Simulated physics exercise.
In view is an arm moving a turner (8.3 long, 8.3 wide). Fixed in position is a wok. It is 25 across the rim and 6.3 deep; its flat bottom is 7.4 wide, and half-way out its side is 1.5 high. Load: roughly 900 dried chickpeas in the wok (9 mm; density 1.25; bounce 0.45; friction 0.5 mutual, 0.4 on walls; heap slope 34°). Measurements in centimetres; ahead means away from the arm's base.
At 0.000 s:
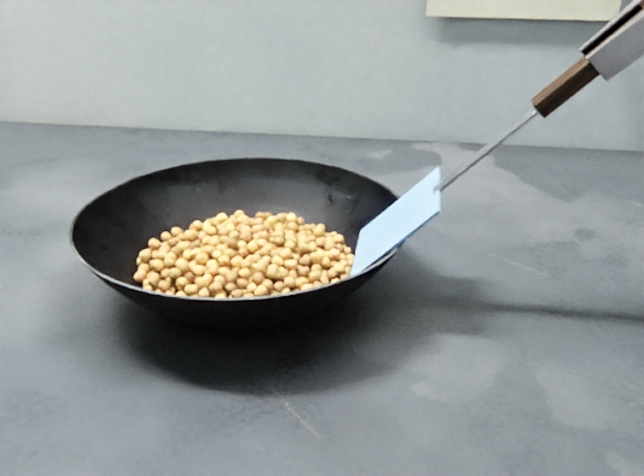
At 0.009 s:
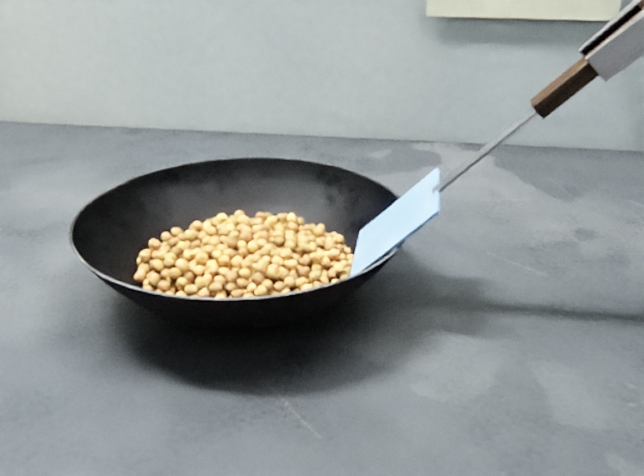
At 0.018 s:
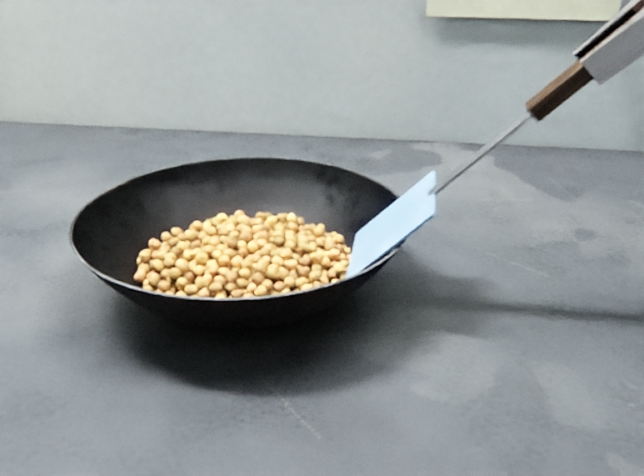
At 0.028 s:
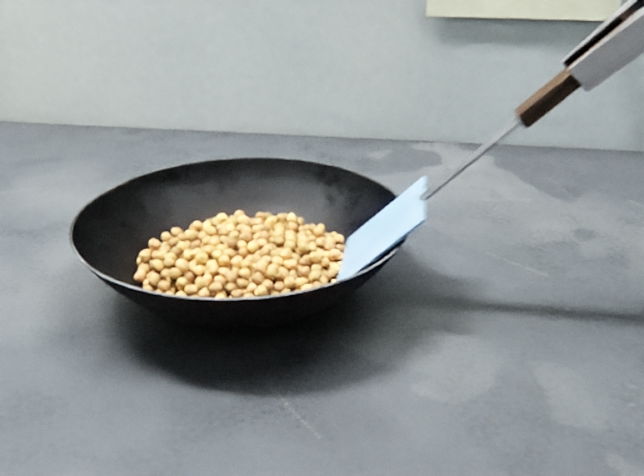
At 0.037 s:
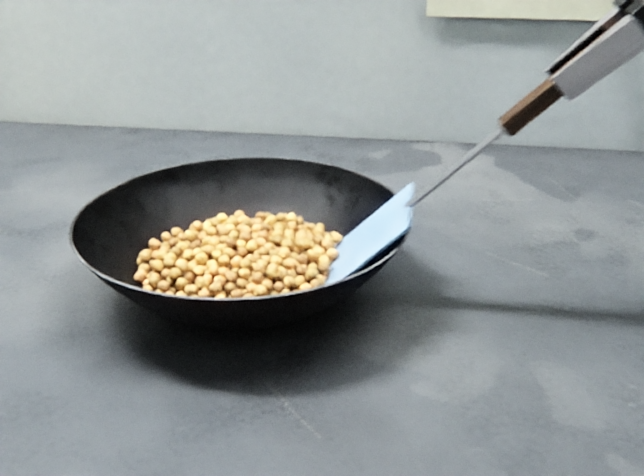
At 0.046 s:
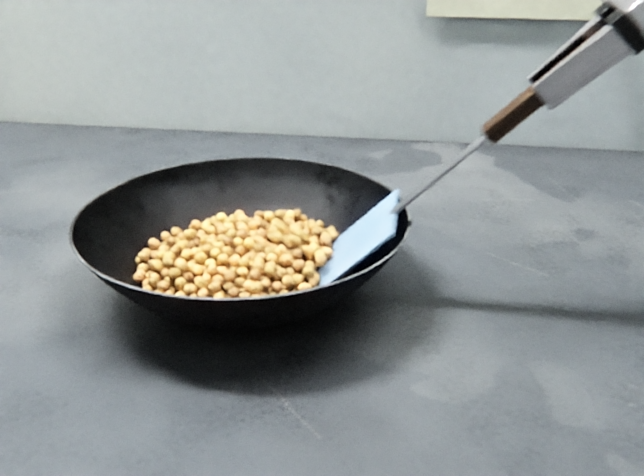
To begin with, a robotic arm holds a pale blue turner against the right side of a black wok containing a heap of dried chickpeas. The turner then slides slowly down and left along the inner side, into the edge of the heap, while the chickpeas shift only slightly beside it.
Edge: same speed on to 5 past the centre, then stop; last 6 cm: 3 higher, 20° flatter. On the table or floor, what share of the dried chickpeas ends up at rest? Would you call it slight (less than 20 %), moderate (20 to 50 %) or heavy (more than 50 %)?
I would call it slight, less than 20 %.
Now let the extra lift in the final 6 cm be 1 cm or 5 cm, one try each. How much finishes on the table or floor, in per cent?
Try one gives about 5 in a hundred, try two about 20 in a hundred.
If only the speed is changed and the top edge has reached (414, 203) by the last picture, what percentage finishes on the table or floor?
Estimate: Close to 0 %.
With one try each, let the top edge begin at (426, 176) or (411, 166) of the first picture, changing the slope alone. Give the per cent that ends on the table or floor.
First try around 15 percent, second around 20 percent.
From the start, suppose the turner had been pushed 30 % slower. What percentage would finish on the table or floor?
0 per cent, about.
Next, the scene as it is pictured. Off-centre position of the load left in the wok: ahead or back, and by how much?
What stays is shifted forward by around 4.0 cm.
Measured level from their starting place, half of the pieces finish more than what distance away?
About 4 centimetres.
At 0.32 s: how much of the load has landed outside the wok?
It is near 5 percent.
After 0.07 s, sloping 45°, highest piece 8 above the table; 900 in the wok.
After 0.10 s, sloping 38°, highest piece 11 above the table; 900 in the wok.
After 0.32 s, sloping 25°, highest piece 8 above the table; 785 in the wok, 55 on the table or floor, 60 on the blade or in flight.
After 1.37 s, sloping 25°, highest piece 7 above the table; 779 in the wok, 121 on the table or floor.
At rest, 779 in the wok, 121 on the table or floor. That is 13 % on the table or floor.
